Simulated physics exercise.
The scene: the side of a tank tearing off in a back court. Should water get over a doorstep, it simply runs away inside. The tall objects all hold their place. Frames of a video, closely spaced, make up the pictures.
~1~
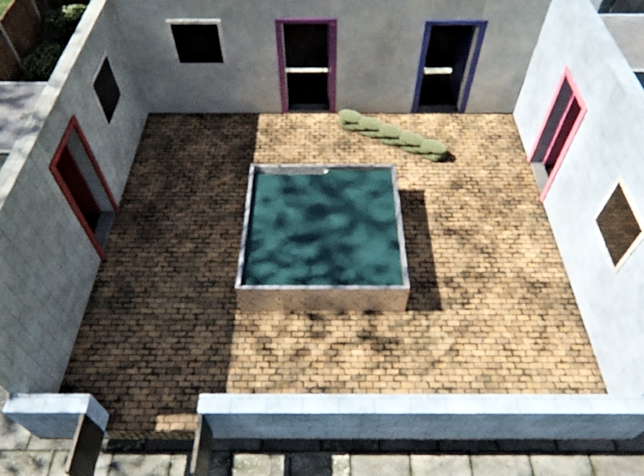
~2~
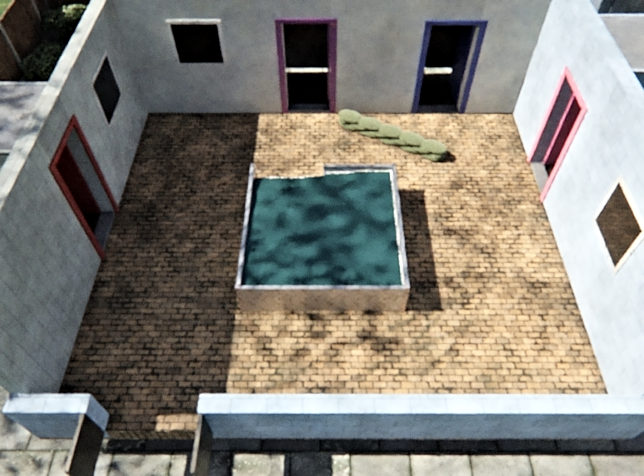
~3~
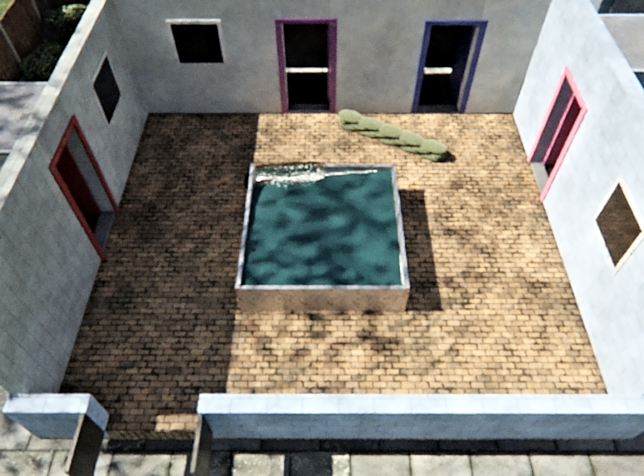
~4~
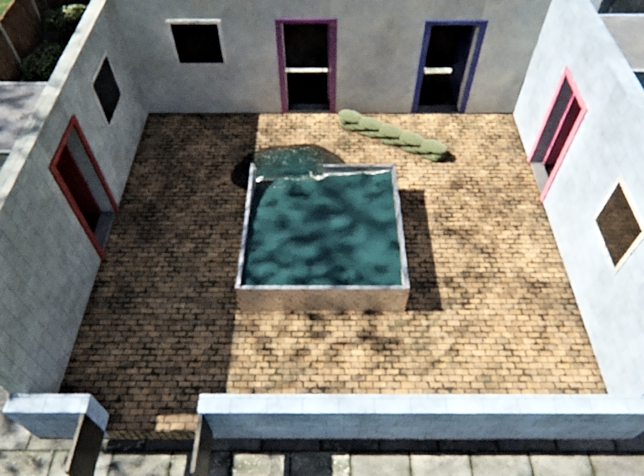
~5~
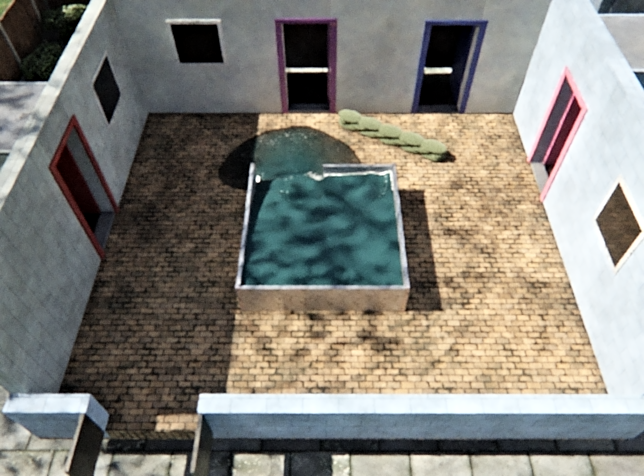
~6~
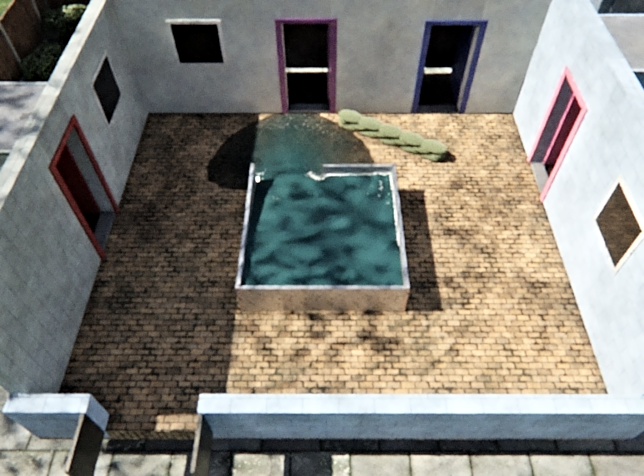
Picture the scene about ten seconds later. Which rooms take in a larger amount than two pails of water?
In the end, the pink door takes in no more; the red door takes in no more; the blue door takes in no more; the purple door takes in more.
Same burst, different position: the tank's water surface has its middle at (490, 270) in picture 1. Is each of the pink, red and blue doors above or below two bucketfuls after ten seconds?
Result: Pink door tops the limit, red door stays inside the limit, blue door tops the limit.
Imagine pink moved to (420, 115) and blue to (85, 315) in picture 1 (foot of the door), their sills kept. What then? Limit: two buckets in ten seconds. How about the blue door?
Blue door: Falls short.
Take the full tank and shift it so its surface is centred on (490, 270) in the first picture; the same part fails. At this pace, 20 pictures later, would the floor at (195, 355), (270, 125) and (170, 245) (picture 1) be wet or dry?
As listed: Untouched, reached, untouched.
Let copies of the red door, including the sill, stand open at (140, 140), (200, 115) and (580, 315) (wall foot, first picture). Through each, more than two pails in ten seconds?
In order: Exceeds it, exceeds it, falls short.
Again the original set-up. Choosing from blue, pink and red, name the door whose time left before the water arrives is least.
That would be the blue-painted one, ahead of the rest.
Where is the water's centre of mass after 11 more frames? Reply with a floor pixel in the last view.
Around (301, 206).
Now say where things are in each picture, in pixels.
In the first picture, still water in the water tank at (323, 224).
In the second picture, the front is at a hidden place, out from the gap on the water tank's far side.
In the third picture, water pours out on the water tank's far side and has run to a hidden place.
In the fourth picture, the front is at (314, 147), out from the gap on the water tank's far side.
In the fifth picture, the front is at (308, 130), out from the gap on the water tank's far side.
In the sixth picture, water pours out on the water tank's far side and has run to (306, 113).
A moment on, water covers 15 % of the floor; the pink door not reached, the red door not reached, the blue door not reached, the purple door over two buckets in.
Next, water covers 20 % of the floor; the pink door not reached, the red door not reached, the blue door not reached, the purple door far over two buckets in.
Then, water covers 35 % of the floor; the pink door not reached, the red door wet at the sill, nothing in, the blue door wet at the sill, nothing in, the purple door far over two buckets in.
Later, water covers 70 % of the floor; the pink door wet at the sill, nothing in, the red door wet at the sill, nothing in, the blue door wet at the sill, nothing in, the purple door far over two buckets in.
In the end, water covers 90 % of the floor; the pink door under two buckets in, the red door wet at the sill, nothing in, the blue door wet at the sill, nothing in, the purple door far over two buckets in.
